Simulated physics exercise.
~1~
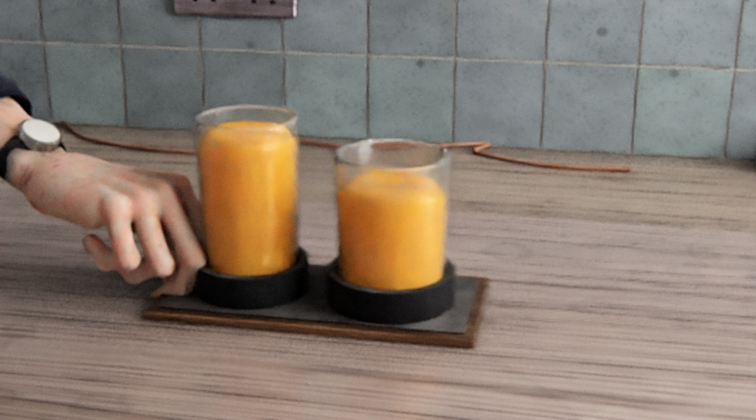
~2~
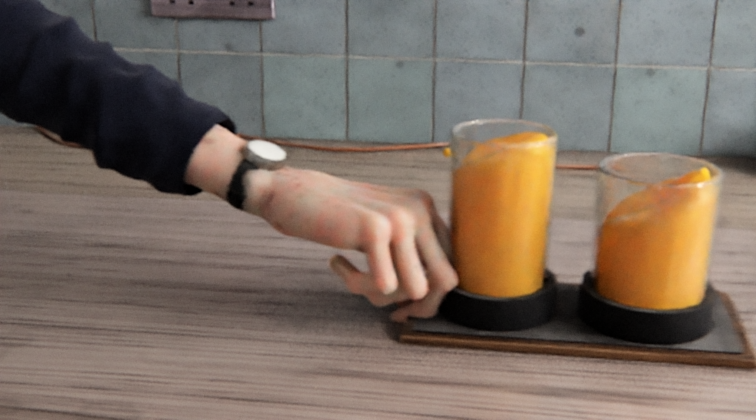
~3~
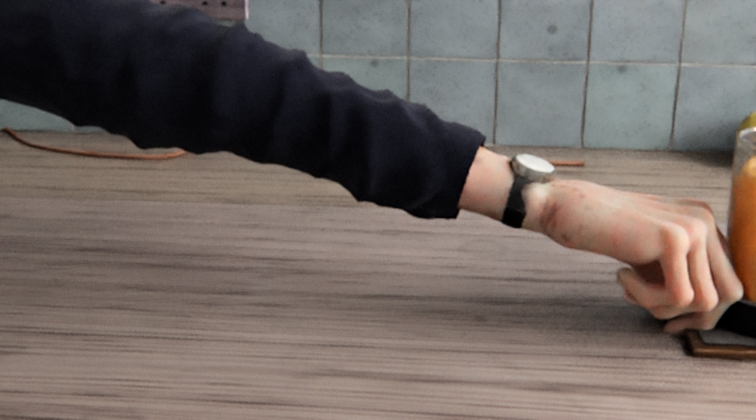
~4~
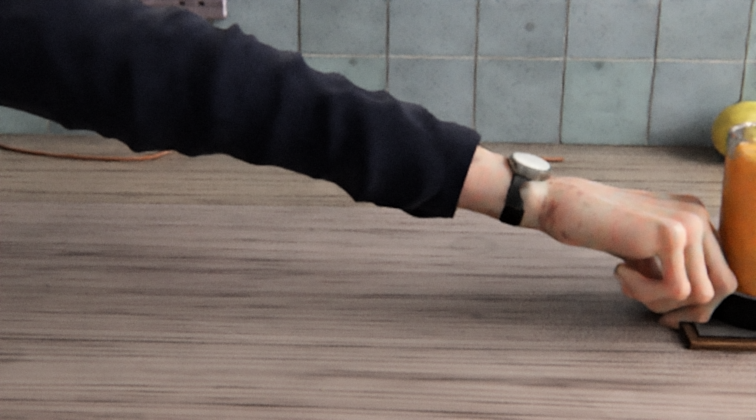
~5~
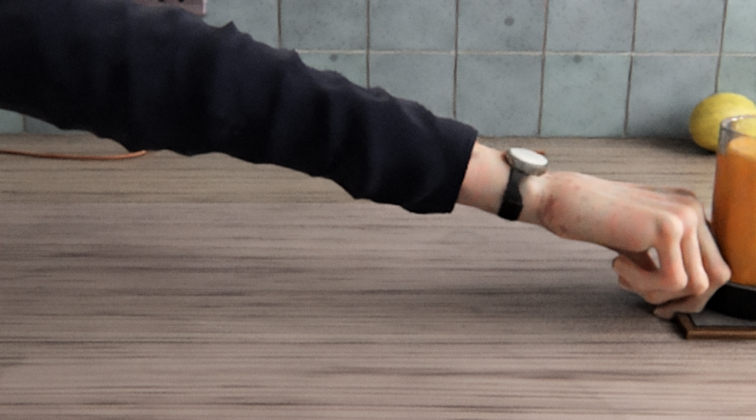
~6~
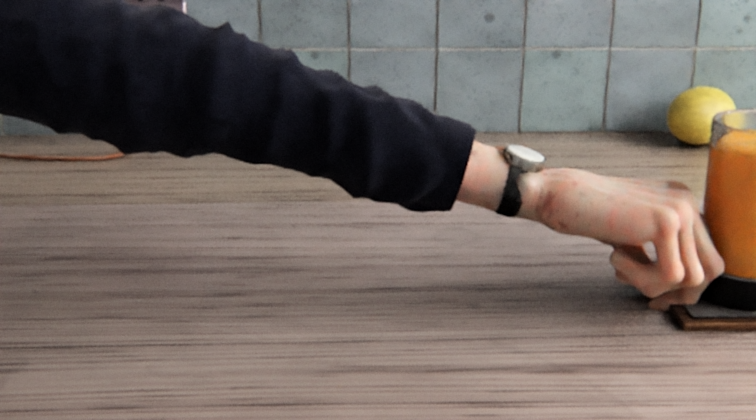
A hand wearing a watch pushed a tray holding two open glasses of orange juice to the right along a wooden counter, the juice tilting up inside them, until the tray sat at the right edge of view with the hand still on it.
